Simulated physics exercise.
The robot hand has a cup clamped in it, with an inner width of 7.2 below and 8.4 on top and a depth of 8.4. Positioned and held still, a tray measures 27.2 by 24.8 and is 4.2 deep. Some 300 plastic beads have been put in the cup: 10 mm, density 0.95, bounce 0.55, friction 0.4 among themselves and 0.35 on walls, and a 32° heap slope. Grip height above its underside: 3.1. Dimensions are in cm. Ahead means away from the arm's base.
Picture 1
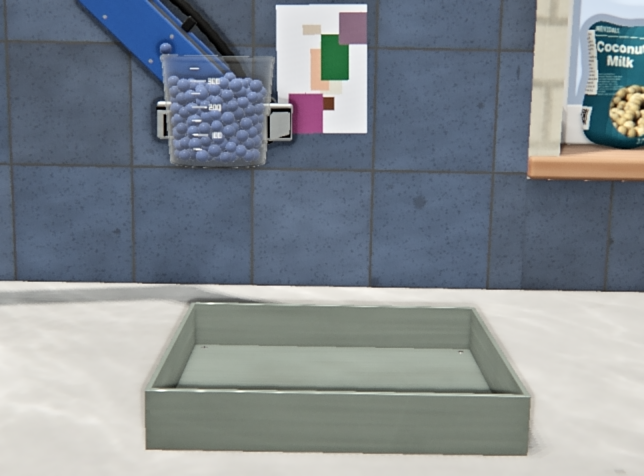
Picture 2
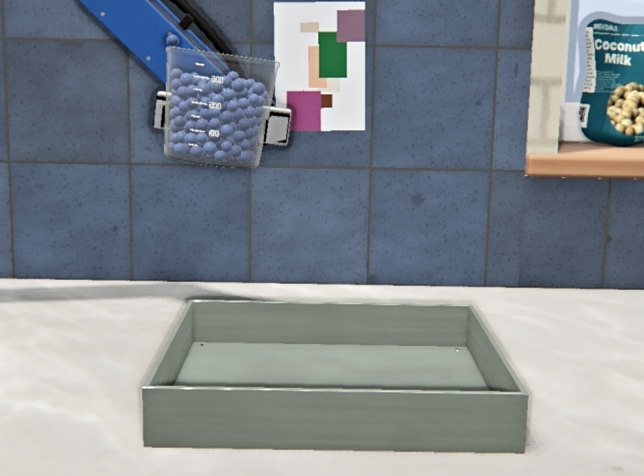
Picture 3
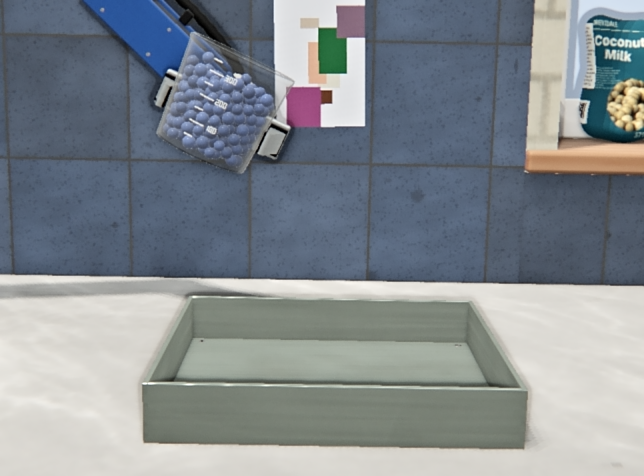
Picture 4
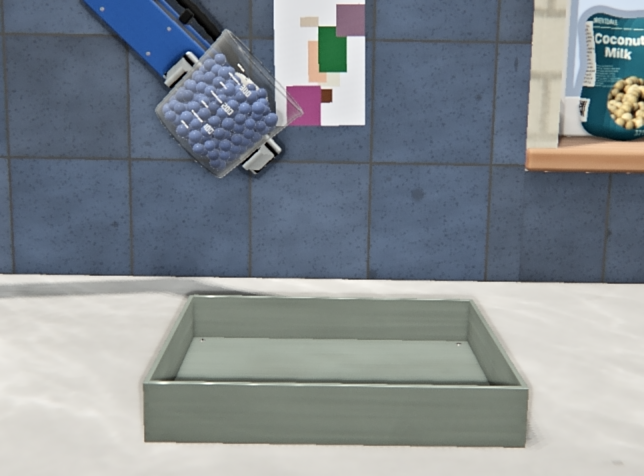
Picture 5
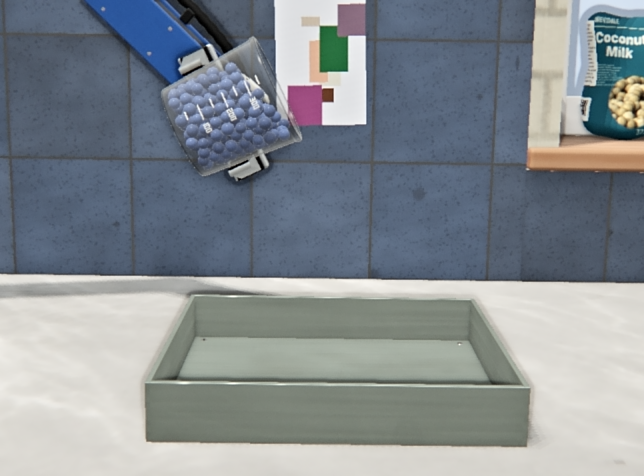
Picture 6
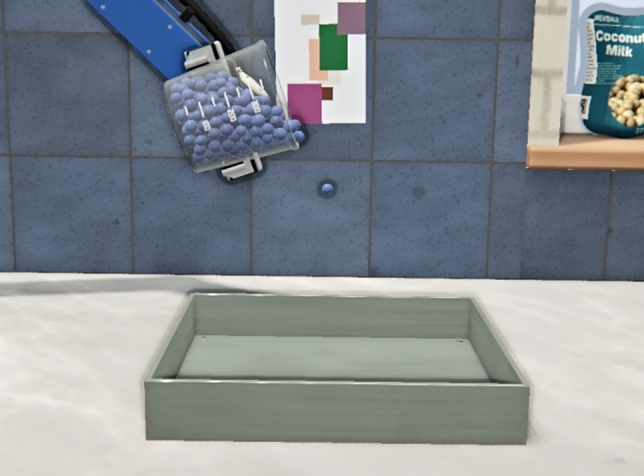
A pale countertop before a blue tiled wall is seen from the front and slightly above, the view staying nearly still. A grey-green tray rests empty on the counter, a clear cup of blue beads hangs in a blue robot arm's gripper at upper left, and a colourful patterned sheet and a shelf with a teal package are behind. The gripper tips the cup steadily rightward, the beads shift toward its rim, and one bead drops out into the air.
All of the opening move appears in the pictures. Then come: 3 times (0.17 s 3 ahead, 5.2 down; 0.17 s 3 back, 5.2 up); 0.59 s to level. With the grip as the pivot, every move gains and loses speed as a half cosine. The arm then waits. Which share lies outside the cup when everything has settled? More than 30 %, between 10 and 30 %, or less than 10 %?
Between 10 and 30 %.
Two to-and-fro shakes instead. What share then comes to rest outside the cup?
My guess is near 15 per cent.
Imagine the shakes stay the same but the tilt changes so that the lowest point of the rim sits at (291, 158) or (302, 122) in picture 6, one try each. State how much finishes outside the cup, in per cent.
Estimates in order: 45 % and 0 %.
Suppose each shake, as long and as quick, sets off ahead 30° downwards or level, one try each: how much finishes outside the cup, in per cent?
Roughly 45 per cent, then 75 per cent.
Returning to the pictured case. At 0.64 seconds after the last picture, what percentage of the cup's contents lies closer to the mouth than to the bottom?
About 40 percent.
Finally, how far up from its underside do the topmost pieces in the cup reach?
Height at rest: Approx. 8.0 cm.
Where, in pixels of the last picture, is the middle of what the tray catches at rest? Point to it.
Middle point: About (375, 373).
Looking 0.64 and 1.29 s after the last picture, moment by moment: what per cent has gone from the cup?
Roughly 10, then 20.
Then, 0.64 s later, tilted 71° forward, highest piece 25 above the table; 260 in the cup, 25 in the tray, 12 in flight or on a rim.
Then, 1.29 s later, tilted 41° forward, highest piece 25 above the table; 245 in the cup, 52 in the tray.
Then, 1.81 s later, level, highest piece 27 above the table; 245 in the cup, 52 in the tray.
Then, 2.86 s later, level, highest piece 27 above the table; 245 in the cup, 52 in the tray.
At rest, 245 in the cup, 52 in the tray. That is 18 % outside the cup.
